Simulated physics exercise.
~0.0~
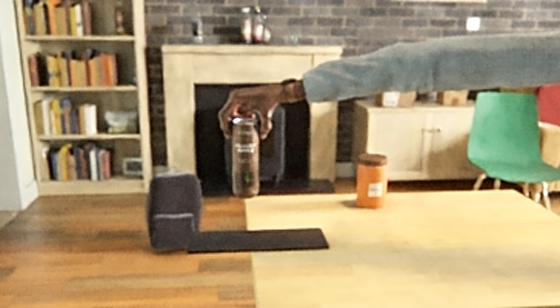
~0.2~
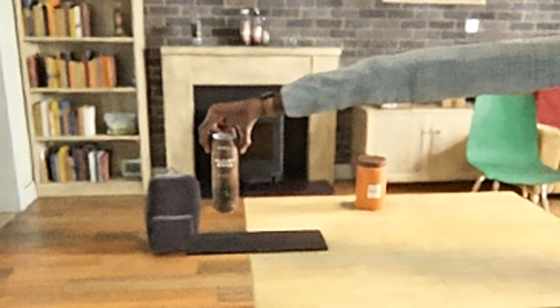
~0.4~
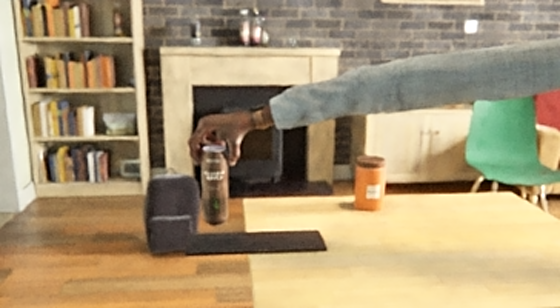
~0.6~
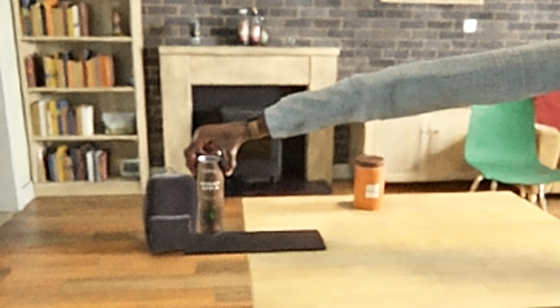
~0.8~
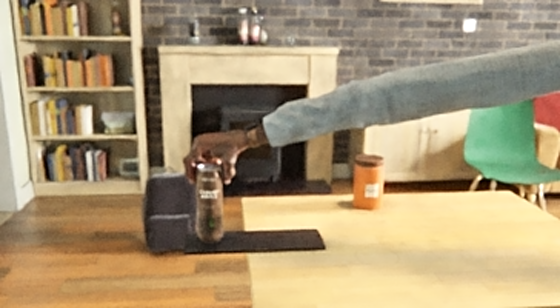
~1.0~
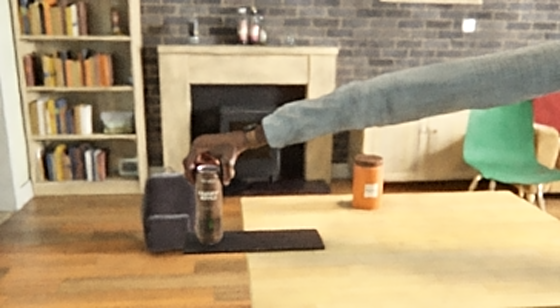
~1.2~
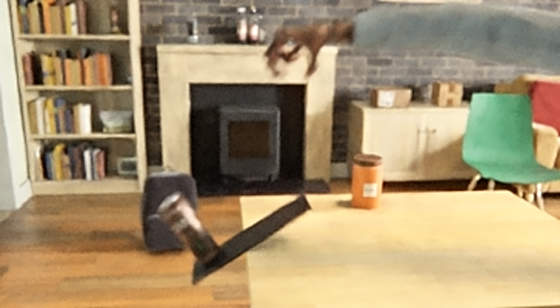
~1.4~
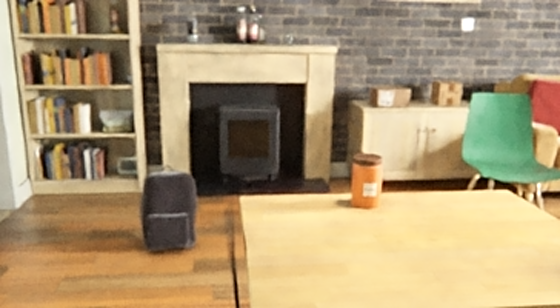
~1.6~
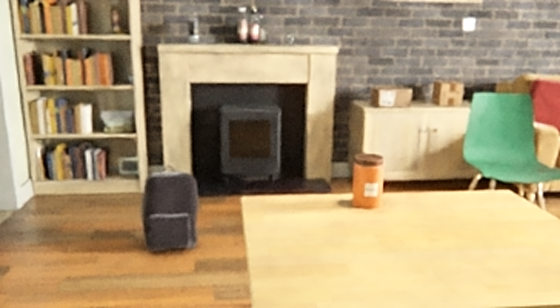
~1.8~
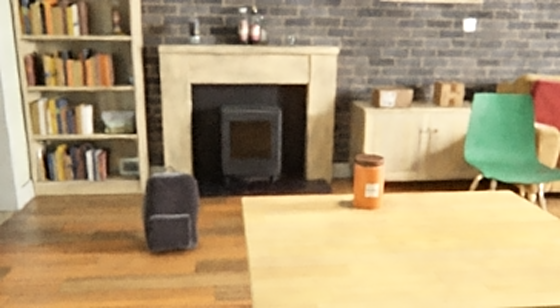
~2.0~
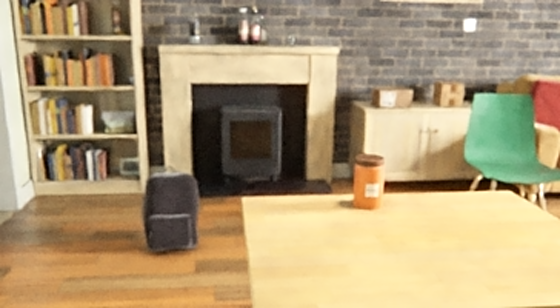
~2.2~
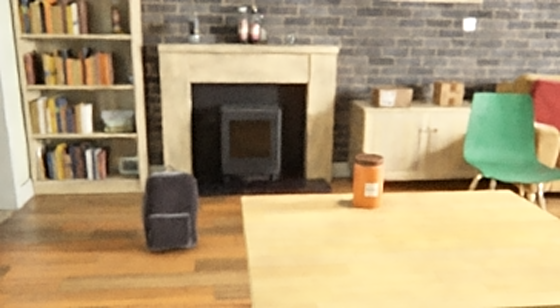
A black plank sticking out over a table's left end tipped and dropped out of sight, taking a brown can with it, just after a hand had lowered the can onto its overhanging part and let go, while an orange jar stayed put.
